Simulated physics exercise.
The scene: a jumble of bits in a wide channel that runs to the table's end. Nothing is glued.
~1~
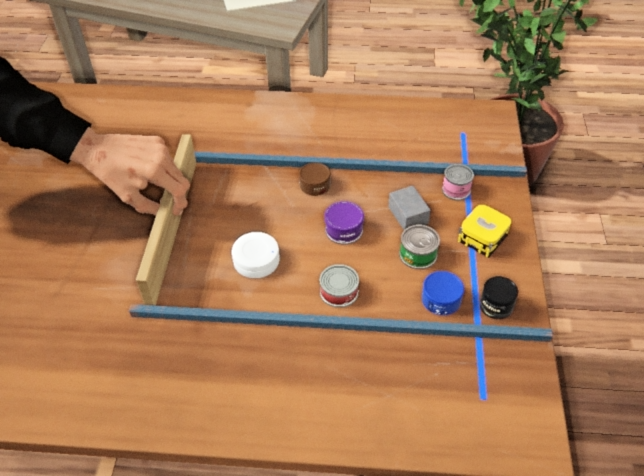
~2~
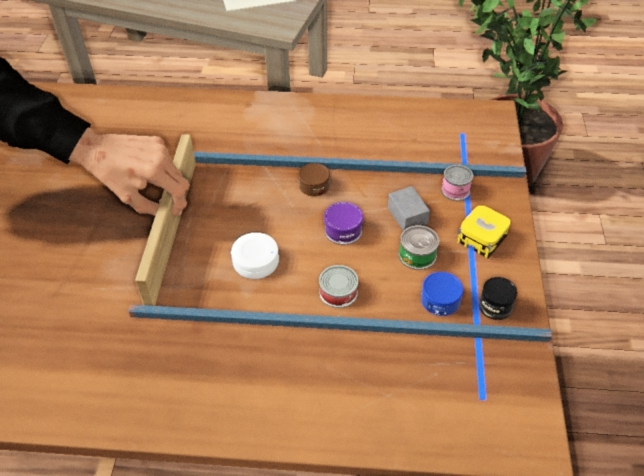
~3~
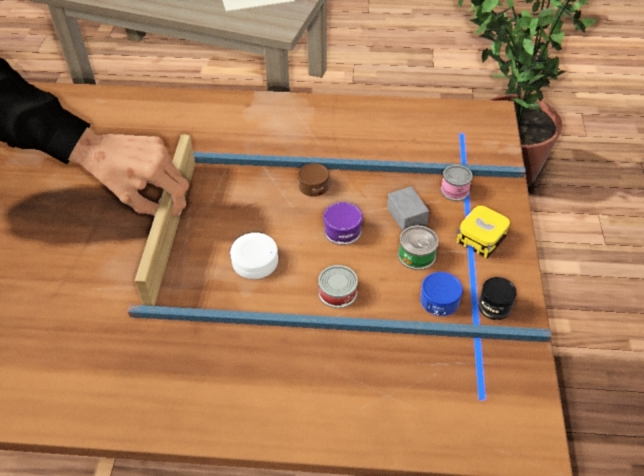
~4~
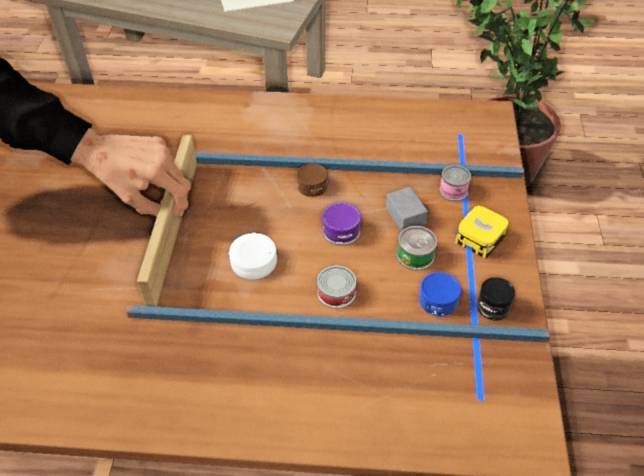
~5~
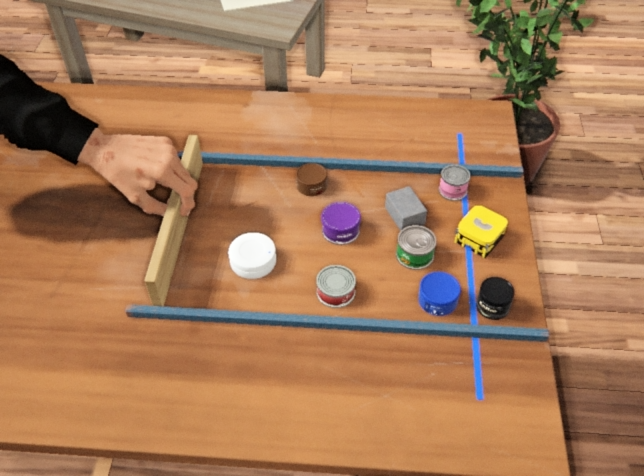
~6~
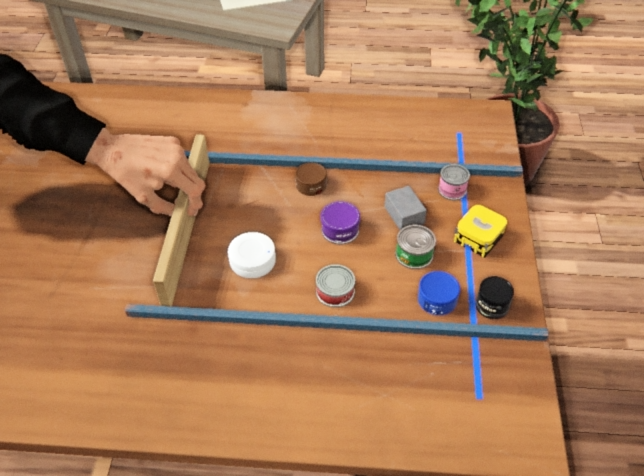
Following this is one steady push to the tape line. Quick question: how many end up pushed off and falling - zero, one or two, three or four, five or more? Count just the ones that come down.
One or two.
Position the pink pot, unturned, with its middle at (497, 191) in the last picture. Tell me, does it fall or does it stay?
From that start, the object then is safe.
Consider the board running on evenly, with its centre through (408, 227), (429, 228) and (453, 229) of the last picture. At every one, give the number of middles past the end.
Going through the three places, I get 0, 0 and 1.
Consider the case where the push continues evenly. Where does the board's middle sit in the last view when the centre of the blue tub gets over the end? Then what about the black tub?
When the blue tub crosses, the middle is near (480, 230); when the black tub crosses, near (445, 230).
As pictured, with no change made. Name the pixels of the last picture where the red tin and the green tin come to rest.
Final positions - red tin around (493, 301), green tin around (524, 246).
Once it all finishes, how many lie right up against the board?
Contact count: 4.
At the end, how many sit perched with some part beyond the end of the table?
The total here is 2.
A little later, none off yet; black tub at rest near (494, 298); yellow case at rest near (481, 231); pink pot at rest near (454, 182).
When it is over, the number that fall off is one or two; down, yellow case and black tub.
